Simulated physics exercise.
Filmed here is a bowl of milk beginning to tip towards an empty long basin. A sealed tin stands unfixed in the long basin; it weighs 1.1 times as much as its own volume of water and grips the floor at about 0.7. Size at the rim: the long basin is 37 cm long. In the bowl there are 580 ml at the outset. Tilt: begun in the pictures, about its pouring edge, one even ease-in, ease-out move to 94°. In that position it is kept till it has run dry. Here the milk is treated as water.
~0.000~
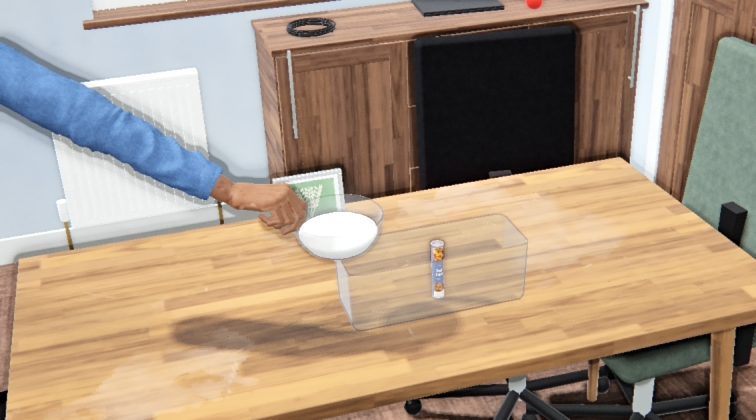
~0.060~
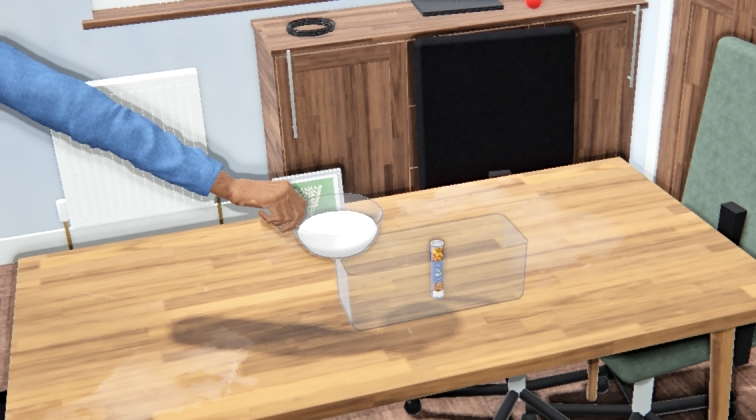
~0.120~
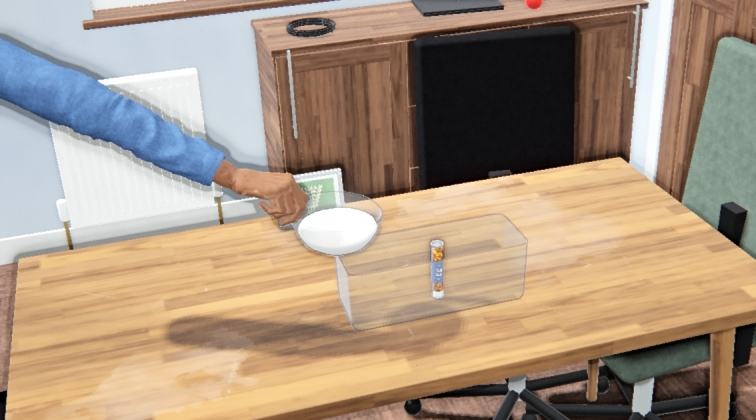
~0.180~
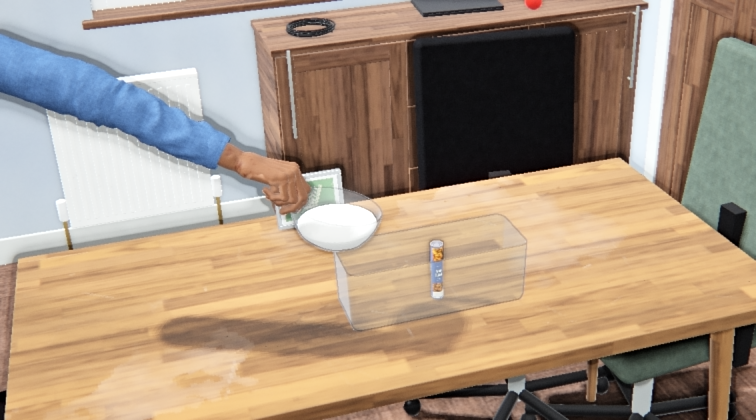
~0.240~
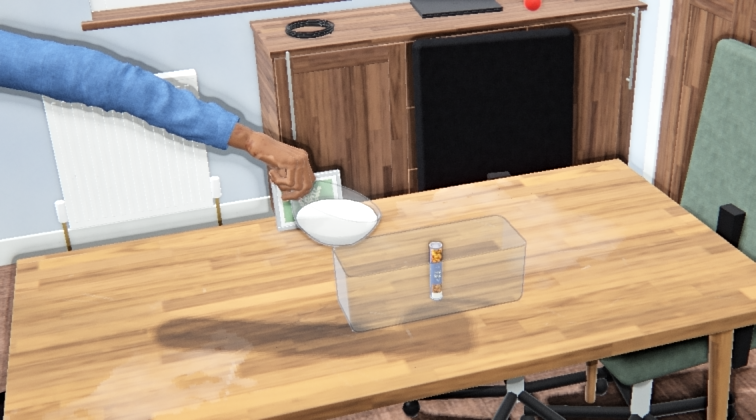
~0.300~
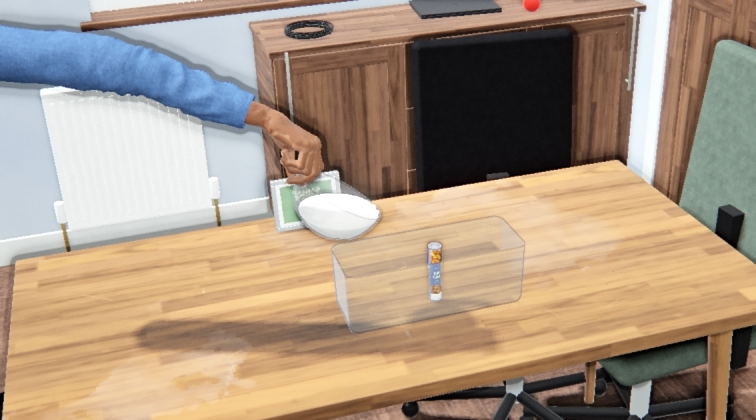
Hand in a blue sleeve steadily tilting a clear bowl of milk beside an empty transparent basin on a wooden table.
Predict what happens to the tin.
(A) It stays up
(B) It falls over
The answer is B.
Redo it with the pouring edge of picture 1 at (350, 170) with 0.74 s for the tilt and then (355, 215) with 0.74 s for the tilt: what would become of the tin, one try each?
In the first try it comes down; in the second it remains standing.
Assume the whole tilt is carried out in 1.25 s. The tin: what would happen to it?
In that case the tin overturns.
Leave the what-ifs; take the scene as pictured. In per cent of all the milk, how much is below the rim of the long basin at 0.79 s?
Near 88 per cent of the total.
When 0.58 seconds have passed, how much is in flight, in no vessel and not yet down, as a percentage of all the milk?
About 54 per cent.
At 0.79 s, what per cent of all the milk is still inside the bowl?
Close to 1 percent of the whole amount.
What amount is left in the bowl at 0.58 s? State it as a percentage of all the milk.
Close to 34 percent of the liquid remains at that time.
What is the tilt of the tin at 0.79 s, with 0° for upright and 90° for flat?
30°.
Then, 0.58 s in, the tilt is 84° and 34 per cent is still to pour; the tin stands where it began.
Then, 0.79 s in, the tilt is 94° and 1 per cent is still to pour; the tin leans 32°.
Then, 1.00 s in, the tilt is 94° and 0 per cent is still to pour; the tin lies on its side.
Then, 1.24 s in, the tilt is 94° and 0 per cent is still to pour; the tin lies on its side.
Finally, the tin lies on its side.
